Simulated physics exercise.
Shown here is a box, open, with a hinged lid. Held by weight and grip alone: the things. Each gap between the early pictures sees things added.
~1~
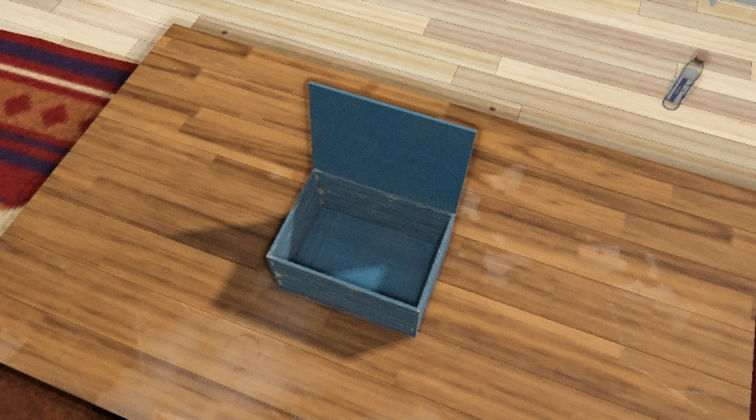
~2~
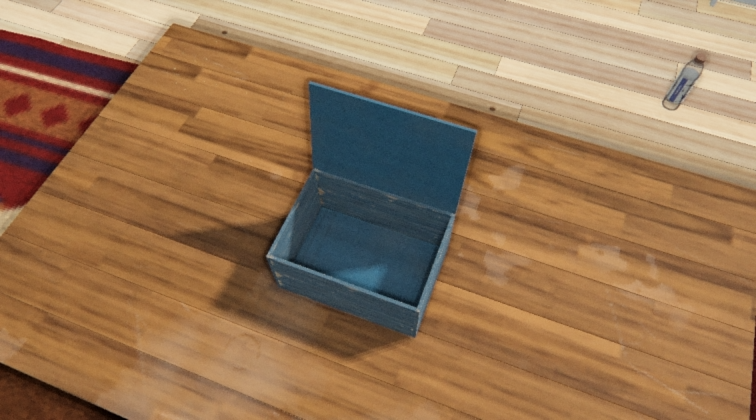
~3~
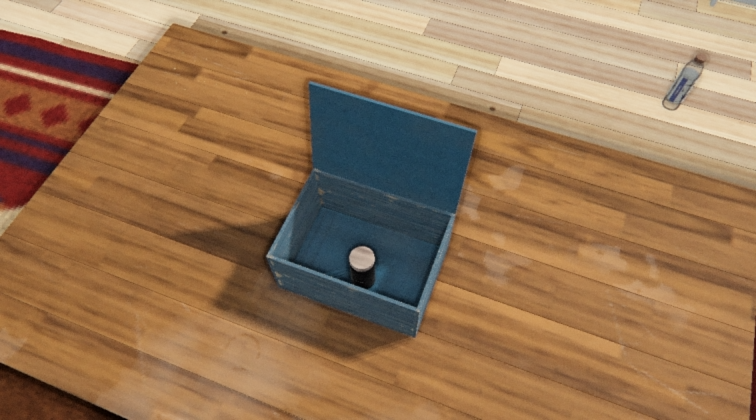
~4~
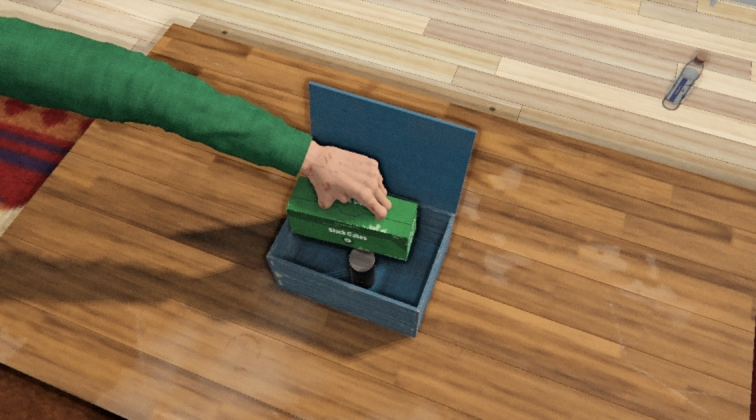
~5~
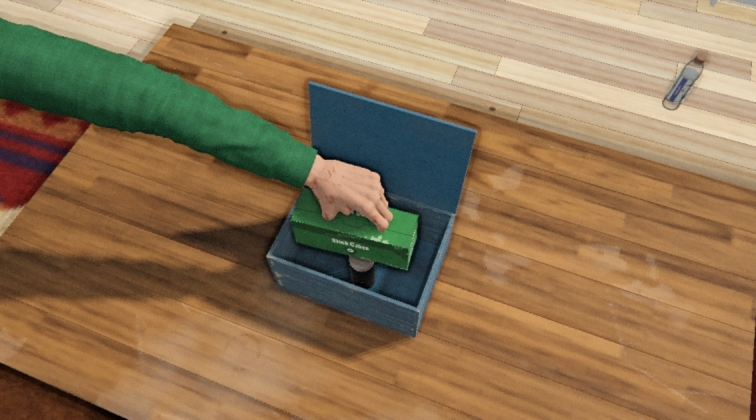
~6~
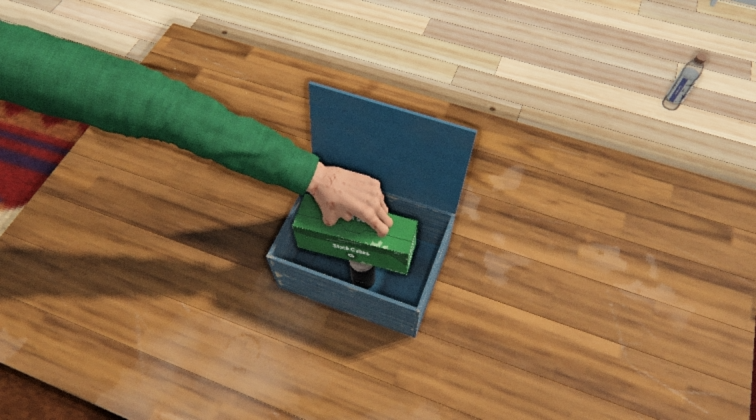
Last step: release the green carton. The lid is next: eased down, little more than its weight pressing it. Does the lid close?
Yes.
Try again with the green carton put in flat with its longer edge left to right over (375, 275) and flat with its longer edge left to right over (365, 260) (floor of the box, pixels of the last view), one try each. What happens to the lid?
Packed the first way the lid lowers fully; packed the second way it lowers fully.
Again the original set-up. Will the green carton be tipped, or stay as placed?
Well, the green carton ends up skewed.
Then, 1.30 s after the last picture, lid 79° above the rim; green carton on its side near (384, 242); black shaker tipped 14° from how it was.
Then, 1.80 s after the last picture, lid 49° above the rim; green carton on its side near (385, 242).
At rest, lid shut; tipped over in the box, green carton; black shaker in place. Seen from the same camera at the end, green carton near (385, 242).
